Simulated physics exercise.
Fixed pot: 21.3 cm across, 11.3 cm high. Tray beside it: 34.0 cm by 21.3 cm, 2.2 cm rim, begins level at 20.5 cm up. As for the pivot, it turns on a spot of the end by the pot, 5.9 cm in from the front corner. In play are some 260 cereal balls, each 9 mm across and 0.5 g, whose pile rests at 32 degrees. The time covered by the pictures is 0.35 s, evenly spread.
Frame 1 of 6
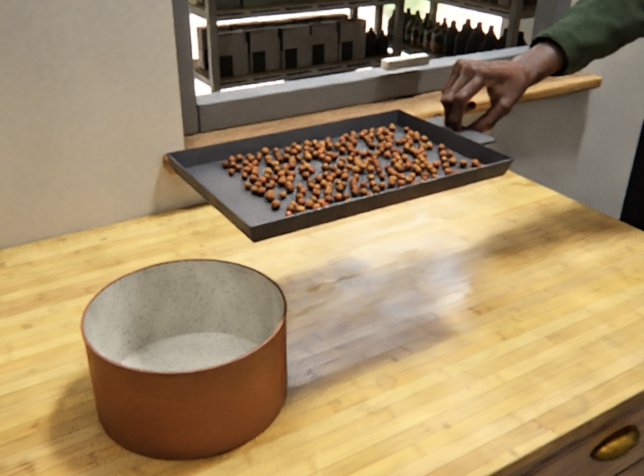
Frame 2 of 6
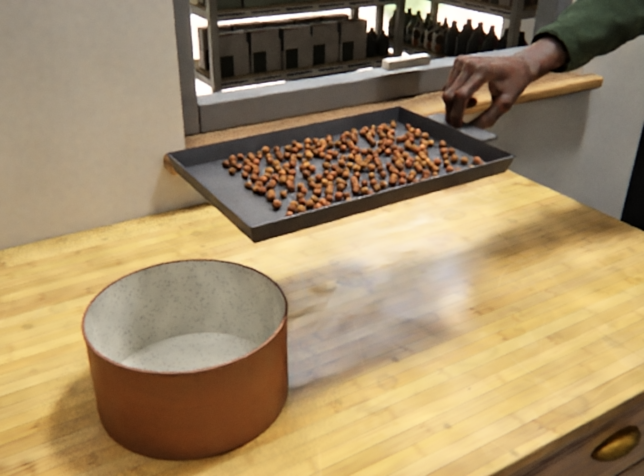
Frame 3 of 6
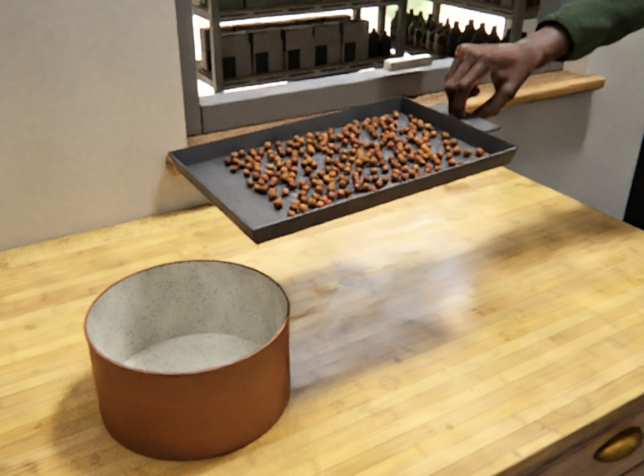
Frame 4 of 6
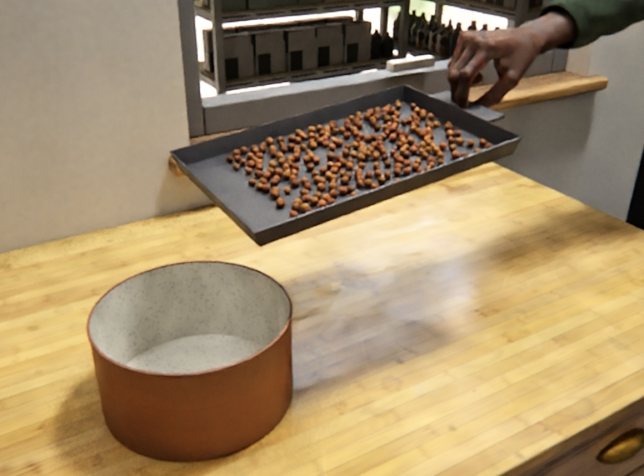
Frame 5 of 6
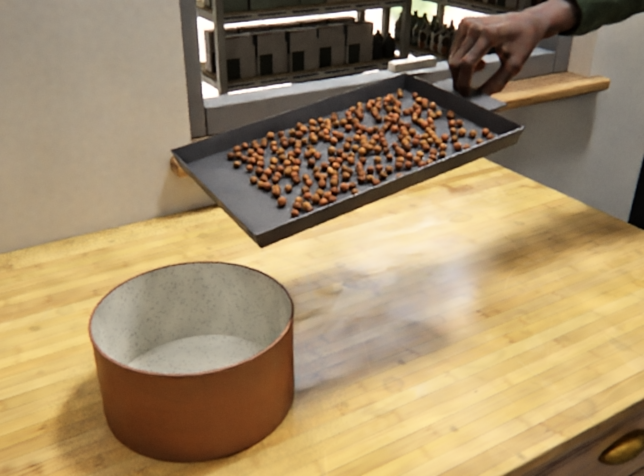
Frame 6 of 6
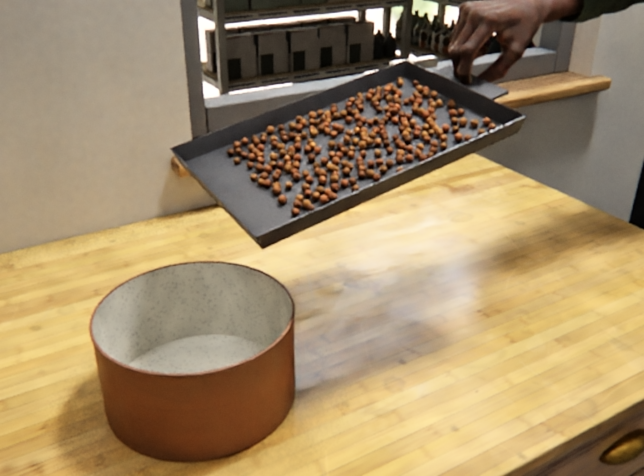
A hand in a dark green sleeve raises the right end of a dark grey tray scattered with small reddish-brown balls, tilting it gradually toward its lower left end. Below and to the left, a round terracotta-coloured pot with a pale, empty interior sits on a light wooden counter, seen from slightly above before a window and pale wall. The balls keep their spread on the tray, while the view shifts very slightly.
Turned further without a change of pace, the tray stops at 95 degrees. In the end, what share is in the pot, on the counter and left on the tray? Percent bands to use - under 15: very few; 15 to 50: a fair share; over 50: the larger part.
Pot - the larger part, counter - very few, tray - very few.
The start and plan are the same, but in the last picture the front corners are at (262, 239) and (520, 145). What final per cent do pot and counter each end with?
You'd end with pot at 30 and counter at 70.
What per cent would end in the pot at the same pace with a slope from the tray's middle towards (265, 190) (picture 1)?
Something like 75 in a hundred.
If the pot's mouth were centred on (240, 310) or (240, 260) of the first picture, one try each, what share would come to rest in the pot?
First try around 100 %, second around 0 %.
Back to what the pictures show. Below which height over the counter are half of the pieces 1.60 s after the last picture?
Roughly 26 centimetres, more or less.
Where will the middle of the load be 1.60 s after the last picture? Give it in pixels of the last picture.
(251, 186) or thereabouts.
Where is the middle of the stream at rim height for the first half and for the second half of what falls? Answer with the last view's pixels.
At roughly (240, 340) first, later on at (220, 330).
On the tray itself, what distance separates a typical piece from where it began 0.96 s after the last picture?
Displacement on the tray: Roughly 14 cm.
Then, 0.96 s after the last picture, tilt 50 degrees; the tray holds 95 %, the pot 0 %.
Then, 1.60 s after the last picture, tilt 76 degrees; the tray holds 95 %, the pot 5 %.
Then, 2.28 s after the last picture, tilt 95 degrees; the tray holds 5 %, the pot 80 %.
In the end, pot 100 %, counter 0 %, tray 0 %.
